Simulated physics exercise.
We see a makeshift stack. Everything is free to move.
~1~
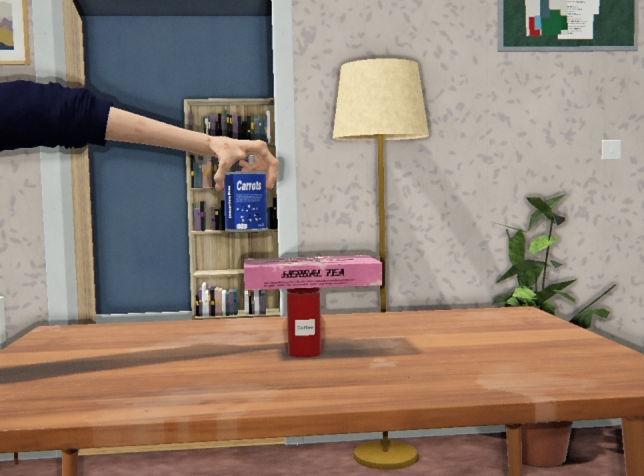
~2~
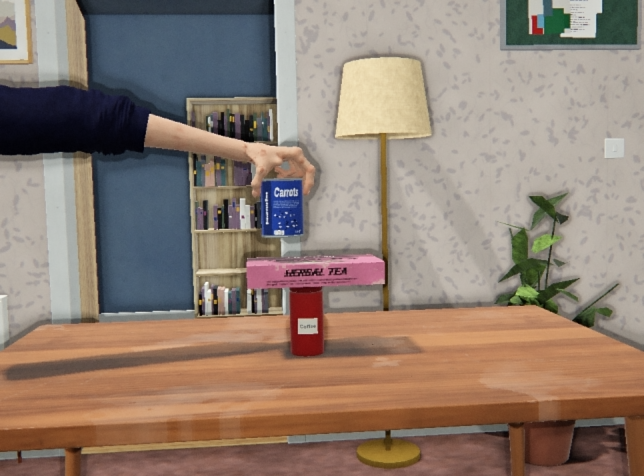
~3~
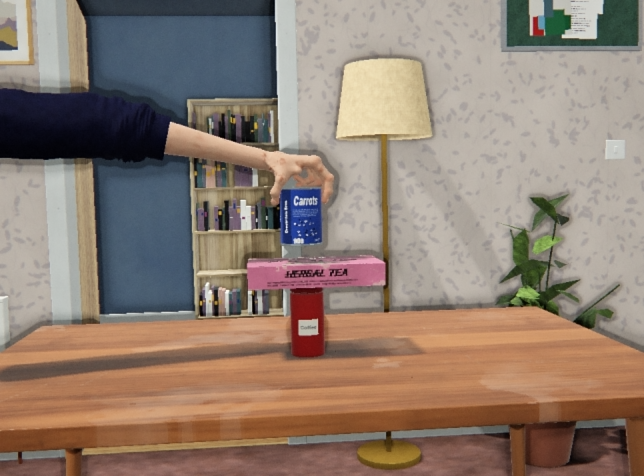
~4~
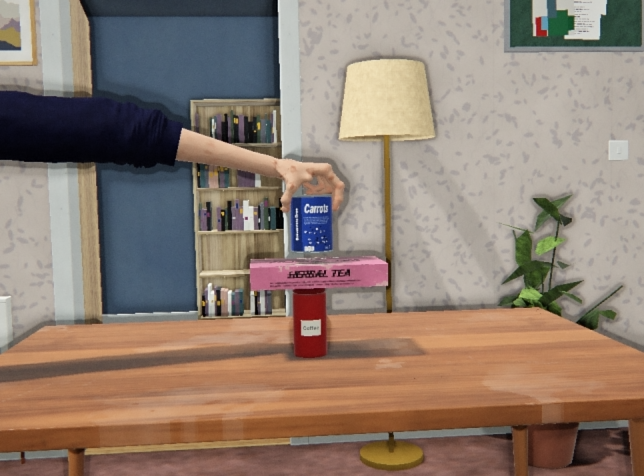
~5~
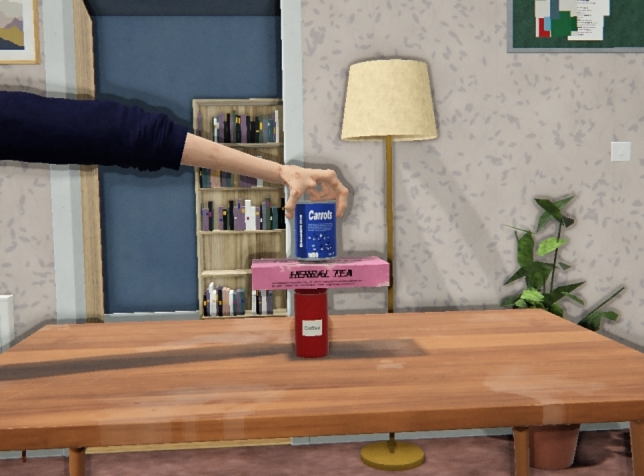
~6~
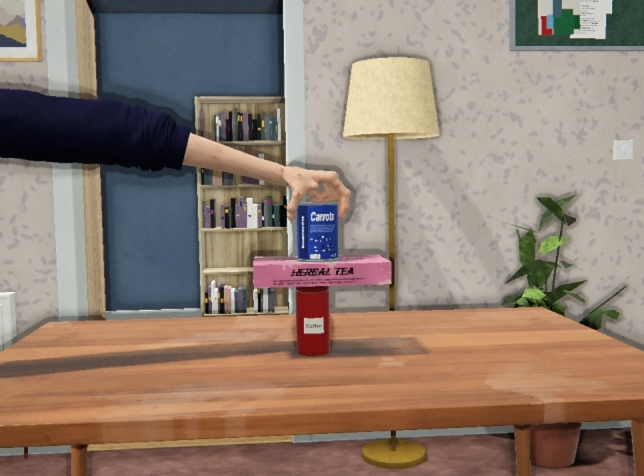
The footage shows a hand holding a blue carrots tin above a pink herbal tea packet balanced on a red container on a wooden table, moving the tin right and down, then setting it on the packet while still gripping it.
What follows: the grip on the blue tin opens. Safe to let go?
As it turns out, it stays up.
Then, 0.40 s on from there, no change.
Then, 1.10 s on from there, blue tin resting near (318, 232).
In the end, all 3 unmoved. At the end, from the last picture's camera, blue tin near (318, 232). The stack keeps its balance.
